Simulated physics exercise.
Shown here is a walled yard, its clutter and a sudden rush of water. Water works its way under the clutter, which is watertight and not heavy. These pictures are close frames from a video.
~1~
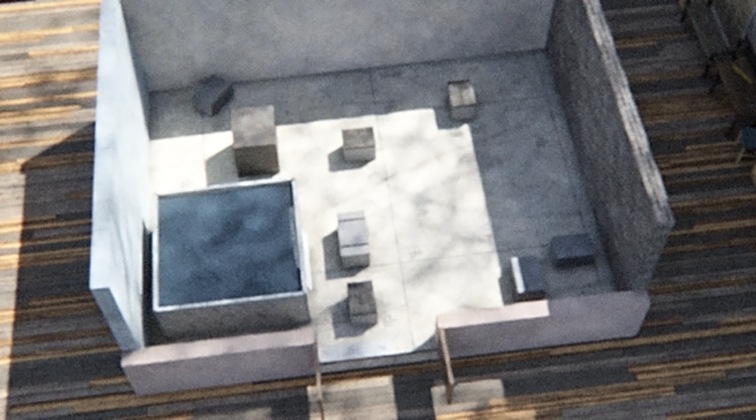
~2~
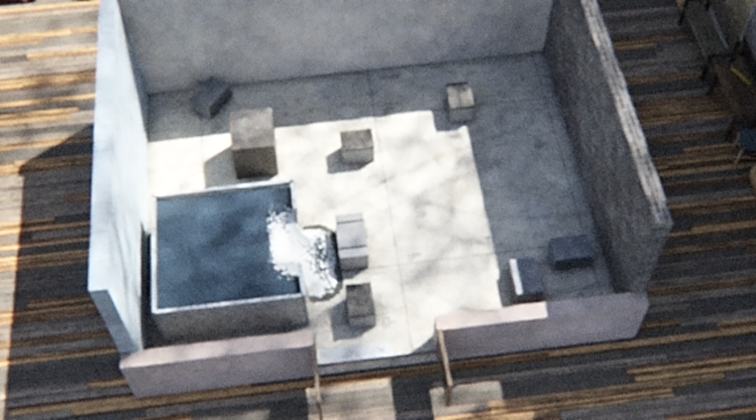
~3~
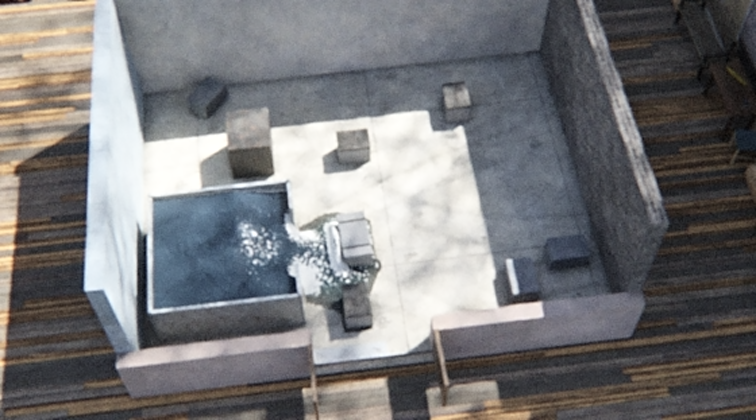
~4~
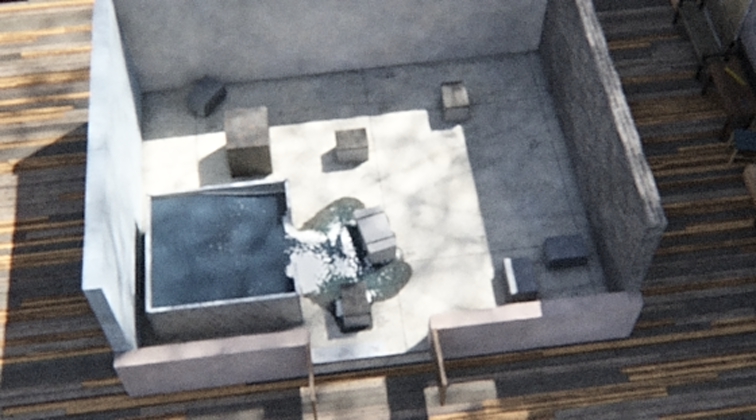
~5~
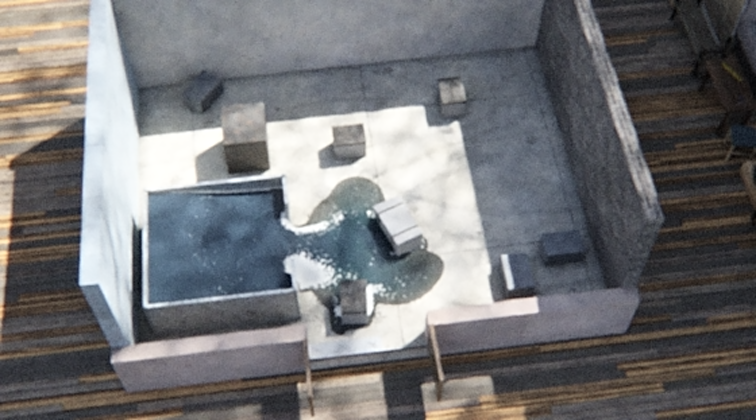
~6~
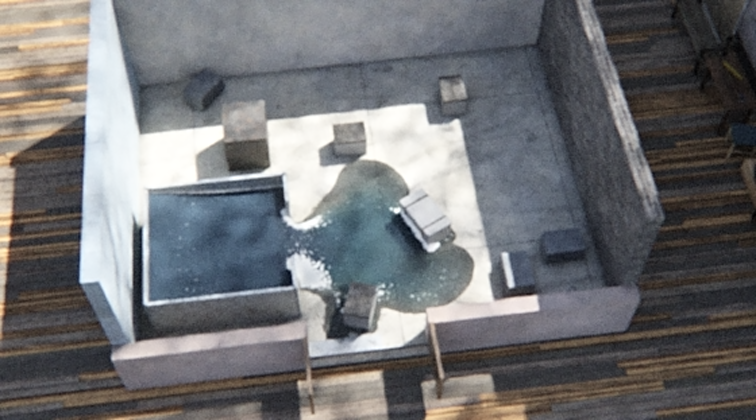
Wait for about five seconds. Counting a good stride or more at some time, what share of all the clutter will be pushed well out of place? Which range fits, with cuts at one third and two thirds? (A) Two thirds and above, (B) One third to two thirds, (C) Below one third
The answer is A.
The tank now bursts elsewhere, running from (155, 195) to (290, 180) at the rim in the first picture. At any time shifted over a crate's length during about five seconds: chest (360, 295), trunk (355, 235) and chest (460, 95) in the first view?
Taking them in order, short of it, short of it, covered the distance.
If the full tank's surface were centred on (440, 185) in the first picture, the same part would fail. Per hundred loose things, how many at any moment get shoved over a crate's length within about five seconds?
The share comes to close to 90 percent.
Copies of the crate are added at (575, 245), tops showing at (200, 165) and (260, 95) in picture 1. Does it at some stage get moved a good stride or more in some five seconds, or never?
Falls short, then falls short.
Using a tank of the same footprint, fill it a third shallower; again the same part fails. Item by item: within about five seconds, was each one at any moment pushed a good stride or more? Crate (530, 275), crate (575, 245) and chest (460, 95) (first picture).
Respectively, gets that far, gets that far, gets that far.
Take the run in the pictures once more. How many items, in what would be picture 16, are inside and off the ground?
The answer is 2.
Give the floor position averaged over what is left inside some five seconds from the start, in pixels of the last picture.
Roughly at (412, 109).
A moment on, 2 of 7 are well off their spots; 0 afloat.
Next, 4 of 7 are well off their spots; 2 afloat.
Later, 5 of 7 are well off their spots; 4 afloat.
In the end, 5 of 7 are well off their spots, and 5 have been at some point; 4 afloat.
